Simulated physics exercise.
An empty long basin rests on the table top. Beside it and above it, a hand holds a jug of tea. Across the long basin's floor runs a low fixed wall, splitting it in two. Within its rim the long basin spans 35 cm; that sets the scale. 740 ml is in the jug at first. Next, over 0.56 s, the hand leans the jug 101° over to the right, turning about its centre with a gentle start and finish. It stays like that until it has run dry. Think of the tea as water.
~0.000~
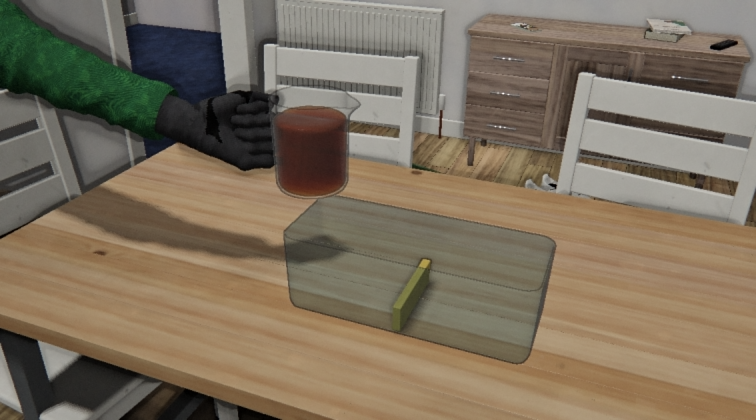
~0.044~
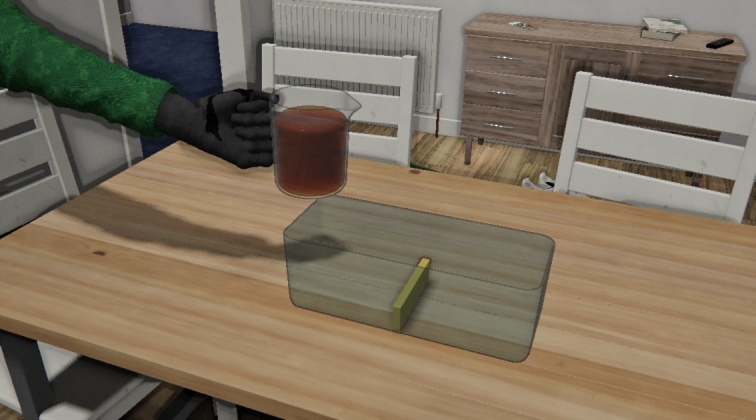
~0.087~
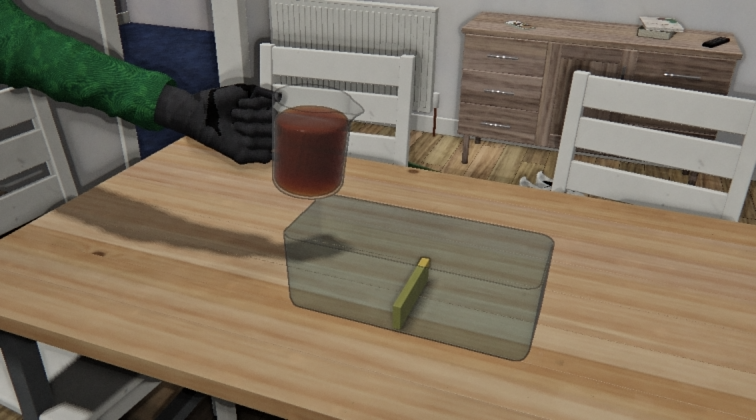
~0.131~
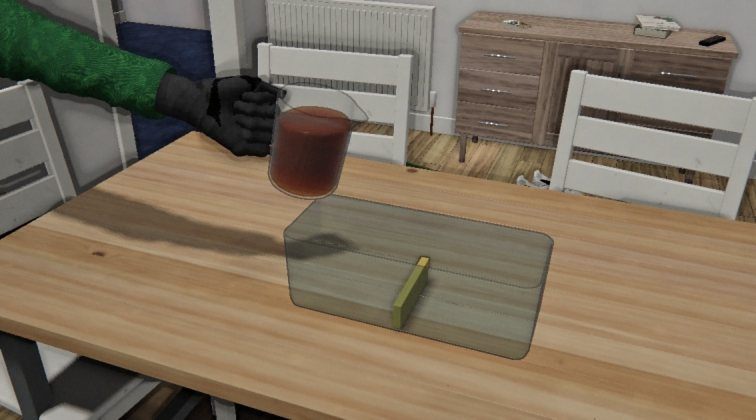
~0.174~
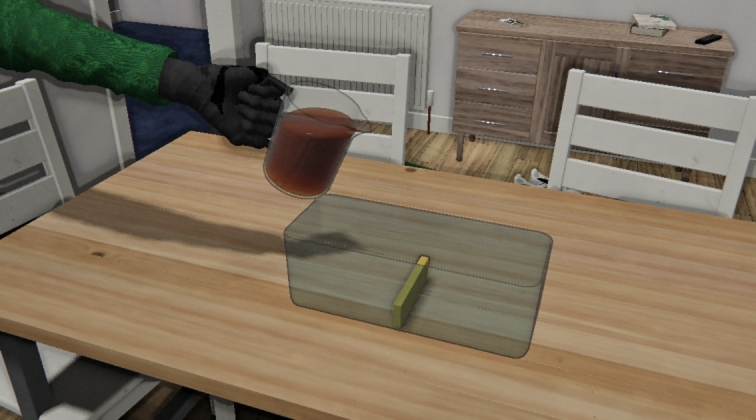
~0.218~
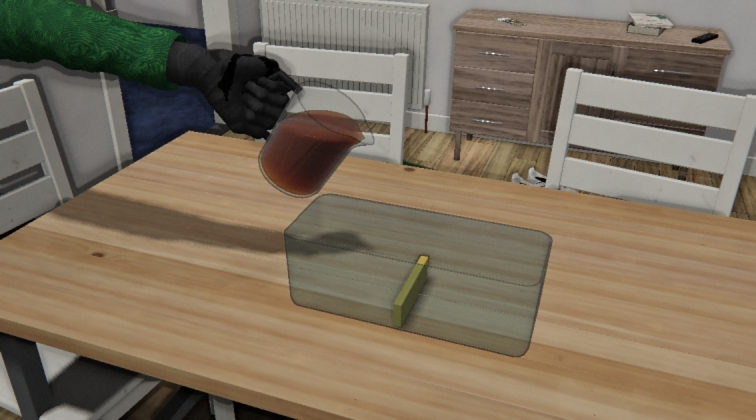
In a room with white chairs, a radiator and a wooden sideboard behind, a pale wooden table is seen from slightly above. A clear, empty long basin with a low yellow-green wall across its middle rests on it, while a black-gloved hand in a green sleeve holds a glass jug of reddish-brown tea above left. The hand gradually leans the jug rightward, the tea shifting toward its lip.
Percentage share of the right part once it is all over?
18 per cent.
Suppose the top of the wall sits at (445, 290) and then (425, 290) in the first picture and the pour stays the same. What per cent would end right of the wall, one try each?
10 per cent first, 10 per cent second.
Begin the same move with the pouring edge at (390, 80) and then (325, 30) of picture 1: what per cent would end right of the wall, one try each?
About 90 %, then about 10 %.
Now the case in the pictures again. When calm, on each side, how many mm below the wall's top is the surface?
Left 12 mm, right 34 mm.
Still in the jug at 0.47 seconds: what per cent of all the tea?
I reckon about 64 in a hundred is still held.
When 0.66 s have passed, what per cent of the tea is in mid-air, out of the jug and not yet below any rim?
14 per cent, roughly.
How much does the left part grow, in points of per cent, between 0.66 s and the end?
It comes to some 20 per cent.
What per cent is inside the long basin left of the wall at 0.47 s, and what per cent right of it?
I'd say about 14 left and about 2 right.
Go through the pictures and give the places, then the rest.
In the first frame, it leans 0°; its right rim is at (360, 105); the tea meets the walls at (280, 112) and (345, 122); the long basin's rim runs from (303, 215) to (549, 266); the wall's top is at (413, 283).
In the second frame, it leans 2°; its right rim is at (360, 107); the tea meets the walls at (280, 111) and (346, 122).
In the third frame, it leans 6°; its right rim is at (363, 112); the tea meets the walls at (282, 111) and (347, 123).
In the fourth frame, it leans 13°; its right rim is at (367, 120); the tea meets the walls at (283, 112) and (351, 126).
In the fifth frame, it leans 22°; its right rim is at (371, 130); the tea meets the walls at (281, 124) and (356, 127).
In the sixth frame, it leans 33°; its right rim is at (374, 143); the tea meets the walls at (277, 129) and (365, 135).
By 0.47 s the tilt is 95° and 65 per cent is still to pour, 13 is left of the wall and 2 right of it.
By 0.66 s the tilt is 101° and 22 per cent is still to pour, 59 is left of the wall and 5 right of it.
By 0.85 s the tilt is 101° and 6 per cent is still to pour, 78 is left of the wall and 9 right of it.
By 1.06 s the tilt is 101° and 1 per cent is still to pour, 84 is left of the wall and 11 right of it.
At rest 79 per cent lies left of the wall, 18 right of it and 3 outside.
